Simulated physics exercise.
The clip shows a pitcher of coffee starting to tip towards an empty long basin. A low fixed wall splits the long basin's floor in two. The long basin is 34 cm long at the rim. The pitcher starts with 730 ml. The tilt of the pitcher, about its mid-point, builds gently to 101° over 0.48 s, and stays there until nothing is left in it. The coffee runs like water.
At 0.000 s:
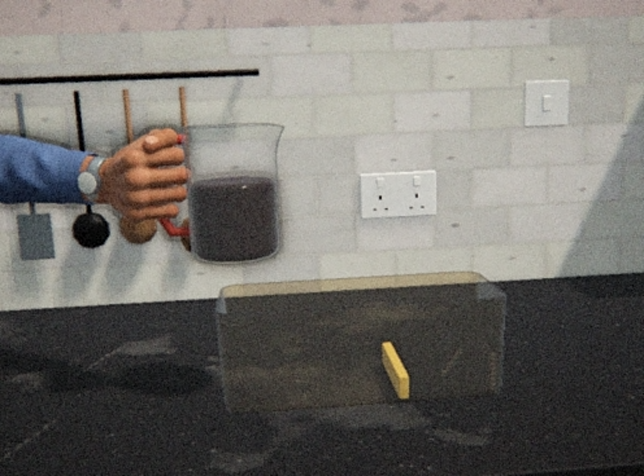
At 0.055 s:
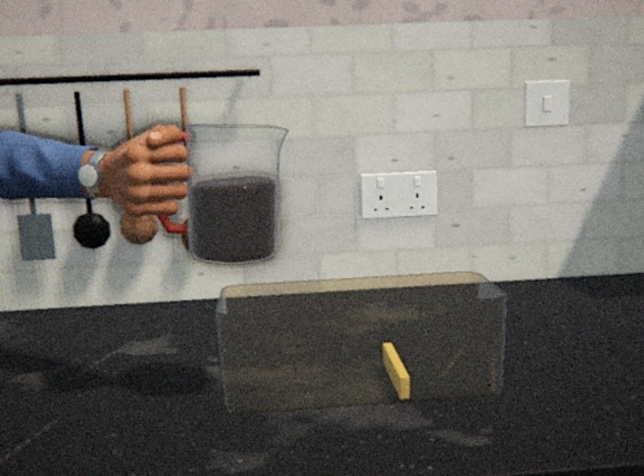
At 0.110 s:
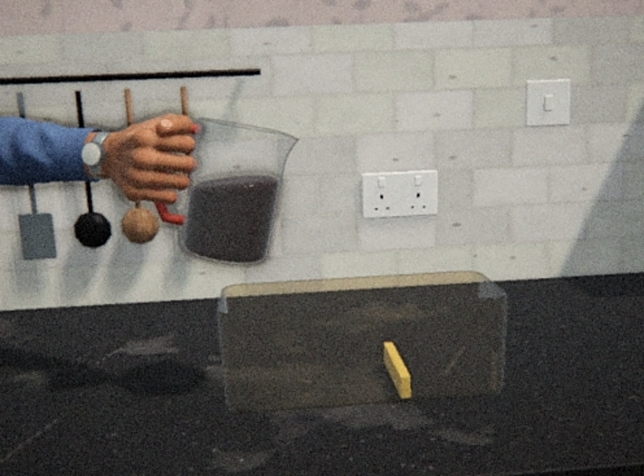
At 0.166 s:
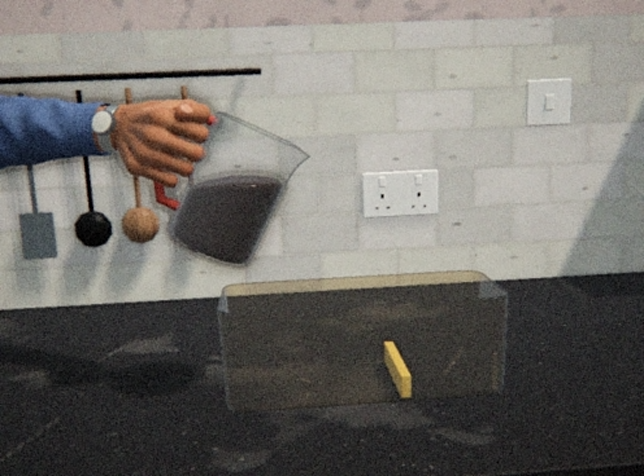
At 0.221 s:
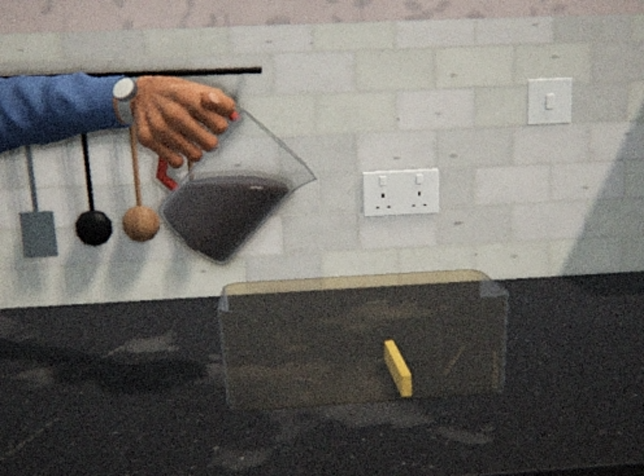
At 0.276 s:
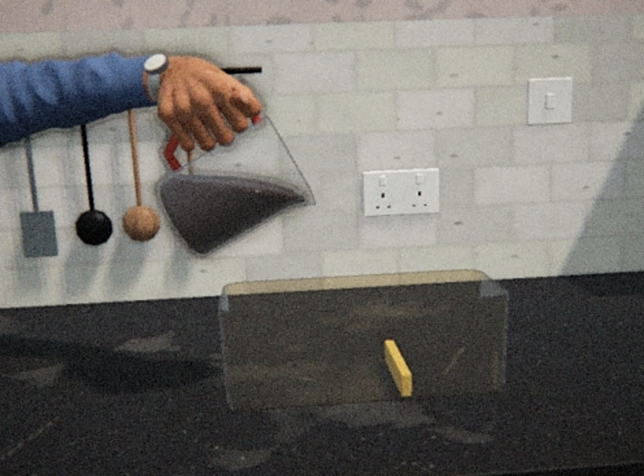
A hand in a blue sleeve holds a glass pitcher of dark liquid upright, then tilts it steadily to the right above a clear, empty long basin on a dark counter, the liquid shifting towards the spout.
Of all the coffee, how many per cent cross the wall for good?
The far part has some 18 per cent.
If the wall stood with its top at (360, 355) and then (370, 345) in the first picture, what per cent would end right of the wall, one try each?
First 75, then 40 per cent.
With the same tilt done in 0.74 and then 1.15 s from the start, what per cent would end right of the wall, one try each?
First 20, then 15 per cent.
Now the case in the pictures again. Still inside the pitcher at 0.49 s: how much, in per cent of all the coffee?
About 70 per cent.
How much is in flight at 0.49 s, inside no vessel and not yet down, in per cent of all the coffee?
Some 20 per cent.
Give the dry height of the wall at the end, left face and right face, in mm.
Left about 6 mm, right about 20 mm.
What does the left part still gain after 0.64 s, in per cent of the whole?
Some 34 per cent.
Then, 0.49 s in, the tilt is 101° and 70 per cent is still to pour, 10 is left of the wall and 0 right of it.
Then, 0.64 s in, the tilt is 101° and 31 per cent is still to pour, 45 is left of the wall and 2 right of it.
Then, 0.80 s in, the tilt is 101° and 13 per cent is still to pour, 61 is left of the wall and 15 right of it.
Then, 0.98 s in, the tilt is 101° and 4 per cent is still to pour, 74 is left of the wall and 15 right of it.
Finally, 78 per cent lies left of the wall, 18 right of it and 4 outside.
